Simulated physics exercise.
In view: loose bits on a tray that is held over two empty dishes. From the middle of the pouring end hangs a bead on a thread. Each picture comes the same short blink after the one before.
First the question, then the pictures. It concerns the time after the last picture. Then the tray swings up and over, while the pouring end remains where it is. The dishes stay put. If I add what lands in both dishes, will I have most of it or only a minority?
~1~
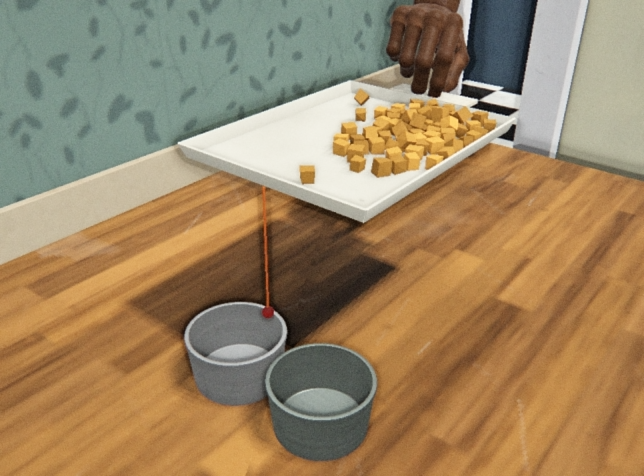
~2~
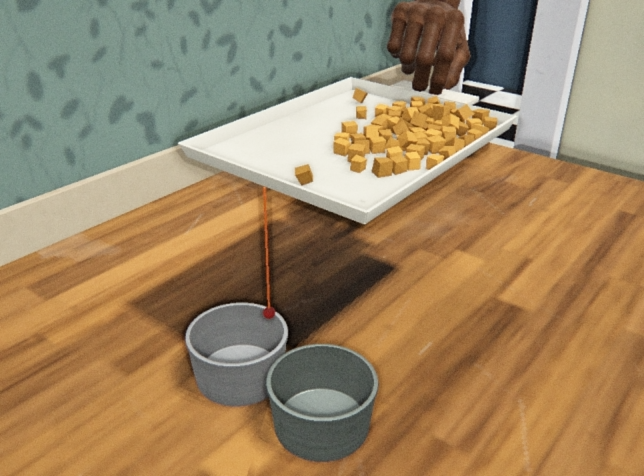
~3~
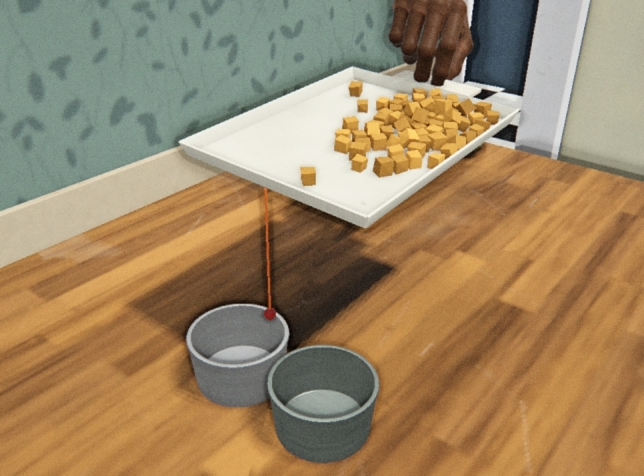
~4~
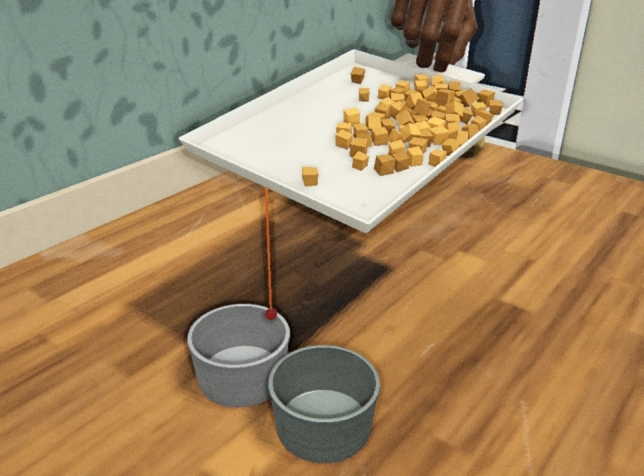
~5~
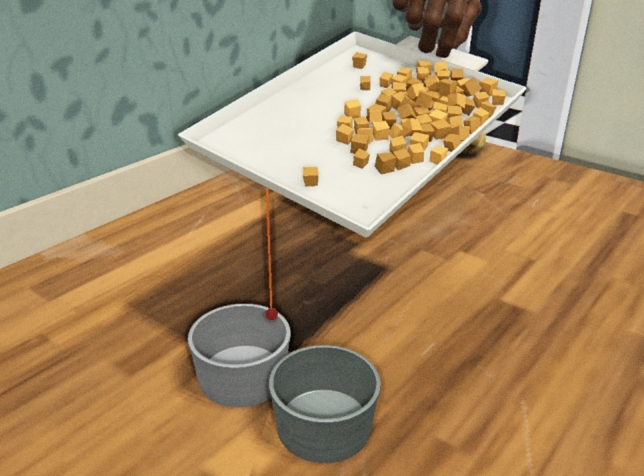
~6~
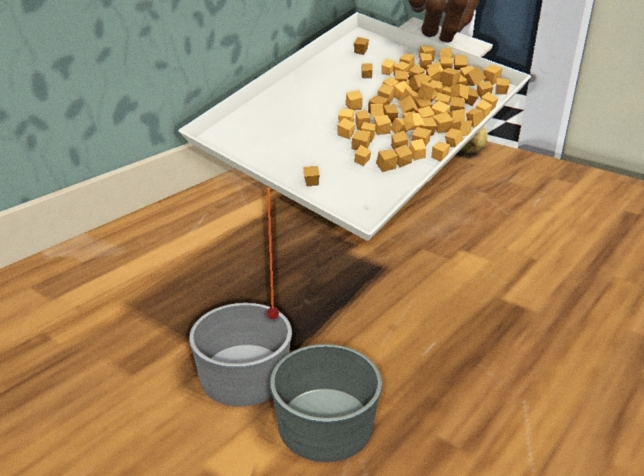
In the end the dishes save the greater share of it.
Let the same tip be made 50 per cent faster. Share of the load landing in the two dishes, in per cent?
Share: Roughly 50%.
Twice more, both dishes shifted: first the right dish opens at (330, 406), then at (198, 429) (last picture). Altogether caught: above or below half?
Earlier try a minority share, later try a minority share.
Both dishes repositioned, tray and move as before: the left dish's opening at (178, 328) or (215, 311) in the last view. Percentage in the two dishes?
In order, 10 % and 30 %.
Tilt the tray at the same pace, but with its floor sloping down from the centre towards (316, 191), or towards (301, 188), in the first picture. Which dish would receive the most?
Rightward dish at the first place, Rightward dish at the second.
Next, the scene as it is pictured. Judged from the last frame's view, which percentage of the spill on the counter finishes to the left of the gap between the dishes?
Estimate: Near 20 per cent.
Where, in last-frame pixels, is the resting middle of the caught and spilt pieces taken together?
Around (334, 418).
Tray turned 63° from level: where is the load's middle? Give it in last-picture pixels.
Its middle sits at about pixel (362, 192).
Soon, tray tipped steeply; most on the tray; a small part in the right dish; a stray few outside both; a small part in the air.
A while on, tray tipped past a quarter turn; about two thirds in the right dish; a stray few in the left dish; about a third outside both.
Towards the end, tray tipped past a quarter turn; about two thirds in the right dish; a stray few in the left dish; about a third outside both.
Finally, tray tipped past a quarter turn; about two thirds in the right dish; a stray few in the left dish; about a third outside both.
